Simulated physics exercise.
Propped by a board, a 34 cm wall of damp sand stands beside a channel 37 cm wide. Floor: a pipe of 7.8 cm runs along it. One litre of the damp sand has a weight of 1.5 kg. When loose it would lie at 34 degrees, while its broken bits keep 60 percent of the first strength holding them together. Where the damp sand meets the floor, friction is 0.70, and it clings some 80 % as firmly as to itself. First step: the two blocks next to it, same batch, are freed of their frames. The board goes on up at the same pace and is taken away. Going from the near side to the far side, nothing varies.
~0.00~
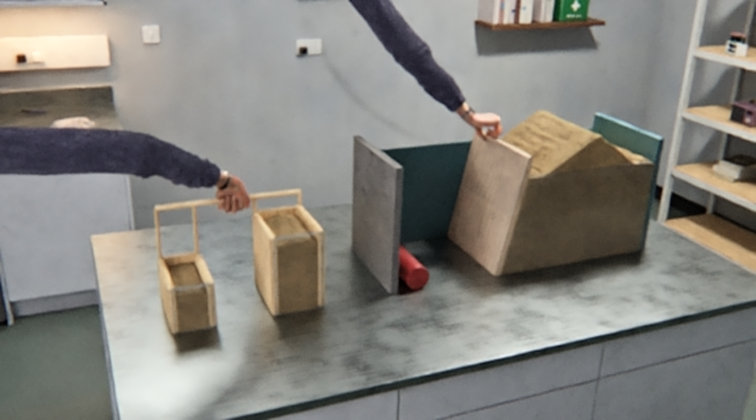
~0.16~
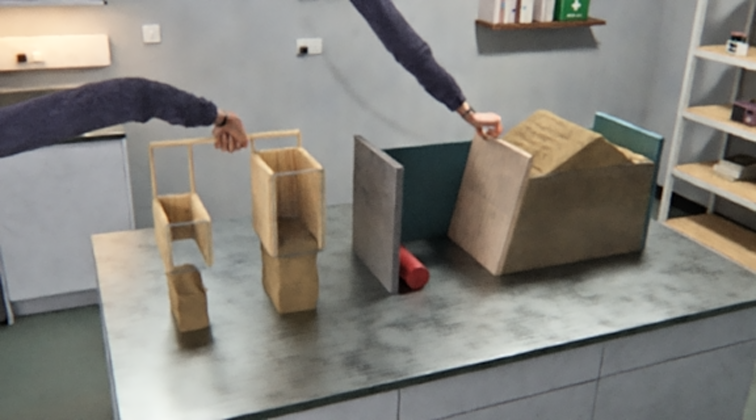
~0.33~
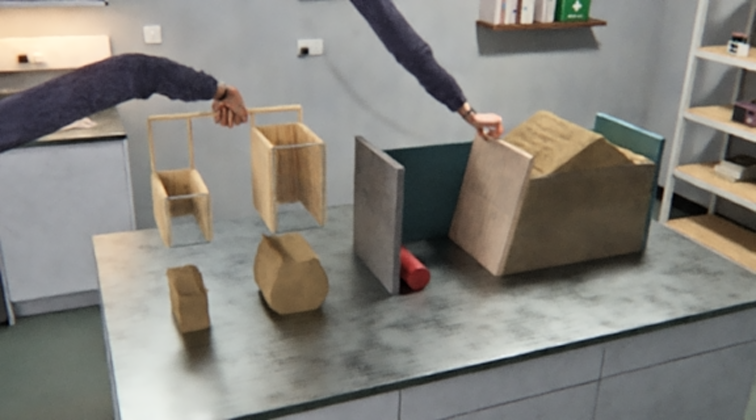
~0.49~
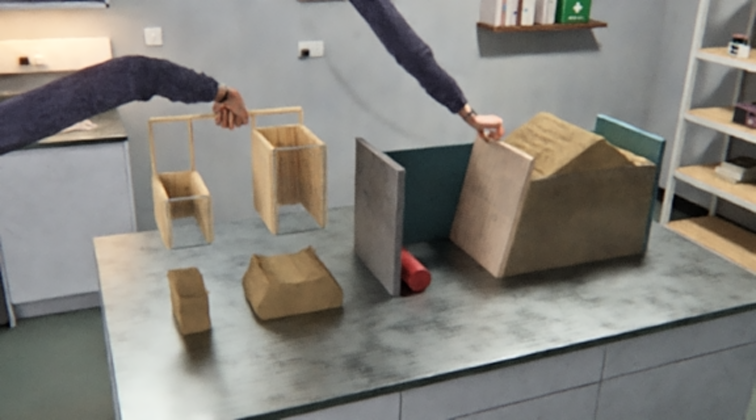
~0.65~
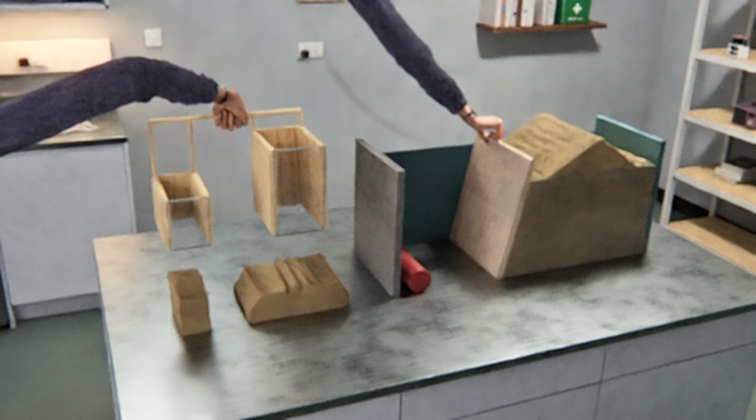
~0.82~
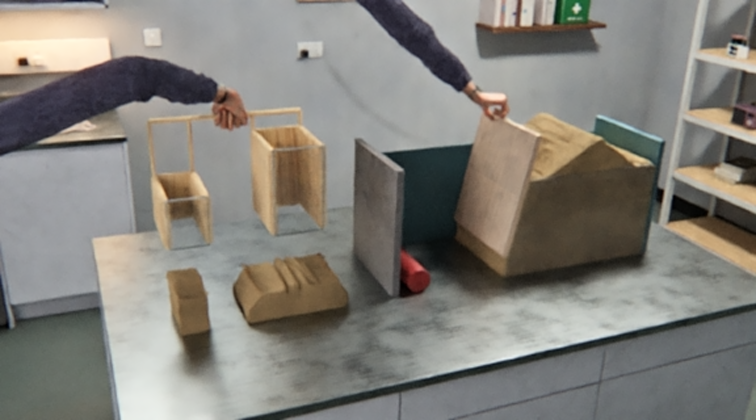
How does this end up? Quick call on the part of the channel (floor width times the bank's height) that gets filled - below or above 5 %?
Above, I would say.
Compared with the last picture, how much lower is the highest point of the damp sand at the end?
The gap comes to some 7.0 centimetres.
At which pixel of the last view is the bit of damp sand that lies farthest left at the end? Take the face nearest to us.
Around (443, 279).
After 1.04 s, the face still stands, with nothing on top of the pipe; the channel is 0 % full.
After 1.31 s, the face still stands, with nothing on top of the pipe; the channel is 0 % full.
After 1.58 s, the fallen stuff reaches 18 % of the way across, with nothing on top of the pipe; the channel is 9 % full.
After 1.85 s, the fallen stuff reaches 48 % of the way across, with nothing on top of the pipe; the channel is 18 % full.
After 2.13 s, the fallen stuff reaches 60 % of the way across, with nothing on top of the pipe; the channel is 19 % full.
